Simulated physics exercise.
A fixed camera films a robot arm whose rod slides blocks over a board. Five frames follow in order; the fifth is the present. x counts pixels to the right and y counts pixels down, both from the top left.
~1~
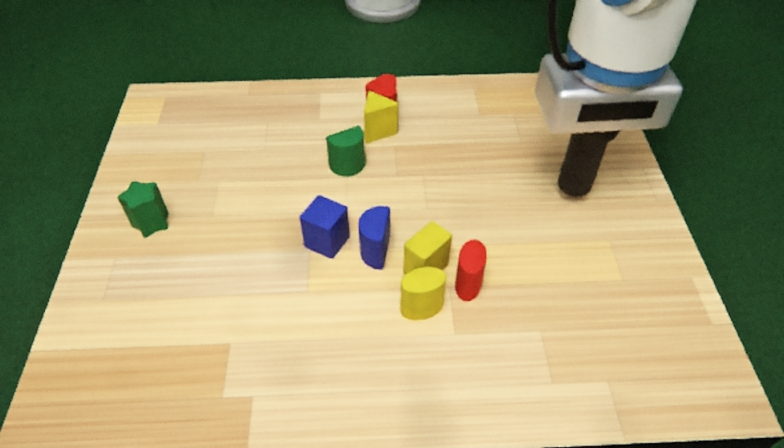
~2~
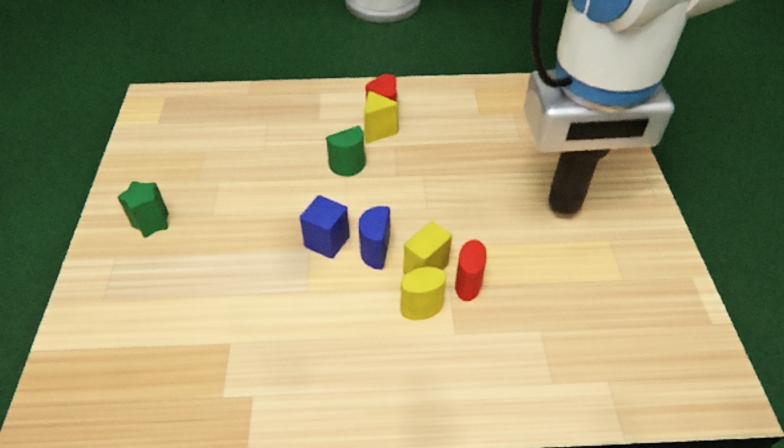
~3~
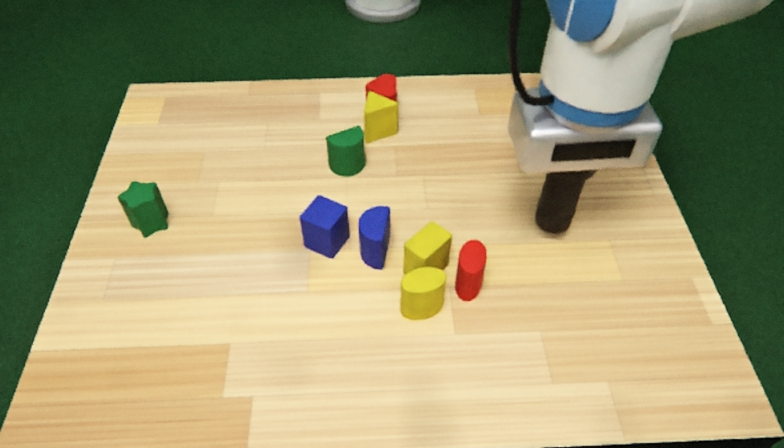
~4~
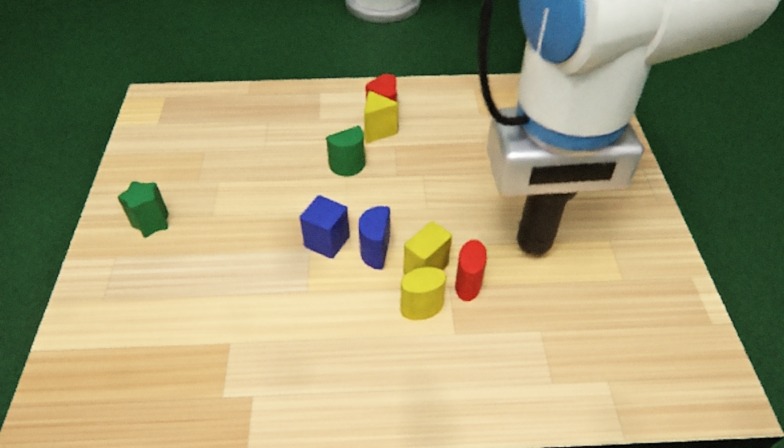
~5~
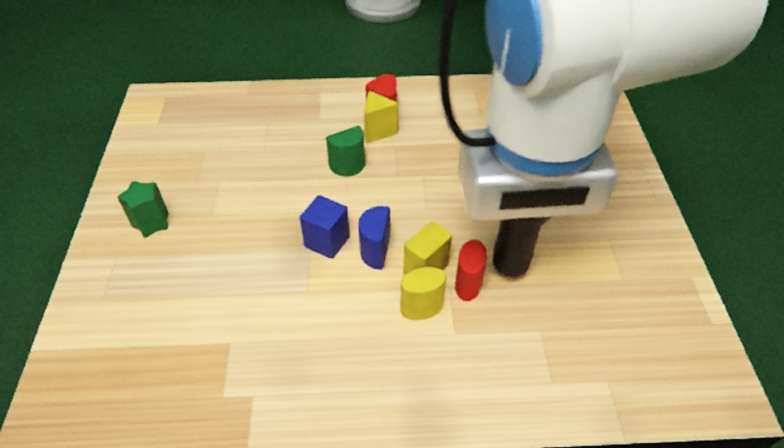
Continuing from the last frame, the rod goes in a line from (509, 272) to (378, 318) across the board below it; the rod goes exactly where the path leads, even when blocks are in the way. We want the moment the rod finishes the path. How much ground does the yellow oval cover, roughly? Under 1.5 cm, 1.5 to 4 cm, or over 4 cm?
The over 4 cm band.
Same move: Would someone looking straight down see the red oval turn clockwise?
No, I don't think so.
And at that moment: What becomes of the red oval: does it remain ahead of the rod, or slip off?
It is still ahead of the rod.
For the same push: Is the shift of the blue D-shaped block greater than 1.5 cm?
My answer is no.
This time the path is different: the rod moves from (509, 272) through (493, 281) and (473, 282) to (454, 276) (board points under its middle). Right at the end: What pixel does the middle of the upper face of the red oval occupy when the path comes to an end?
At roughly (432, 264).
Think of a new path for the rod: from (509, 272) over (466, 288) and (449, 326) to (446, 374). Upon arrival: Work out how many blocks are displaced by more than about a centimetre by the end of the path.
By the end, two blocks will have moved.
The first path, step by step. One third of the way, rod at (467, 279); yellow oval at (410, 286), turned 15° clockwise; red oval at (439, 268), turned 30° anticlockwise.
Two thirds of the way, rod at (422, 295); yellow oval at (371, 310), turned 40° clockwise; red oval at (396, 293), turned 75° anticlockwise.
At the end, rod at (378, 310); blue D-shaped block in place; yellow oval at (328, 335), turned 25° clockwise; yellow rectangle in place; red oval at (349, 312), turned 85° anticlockwise.
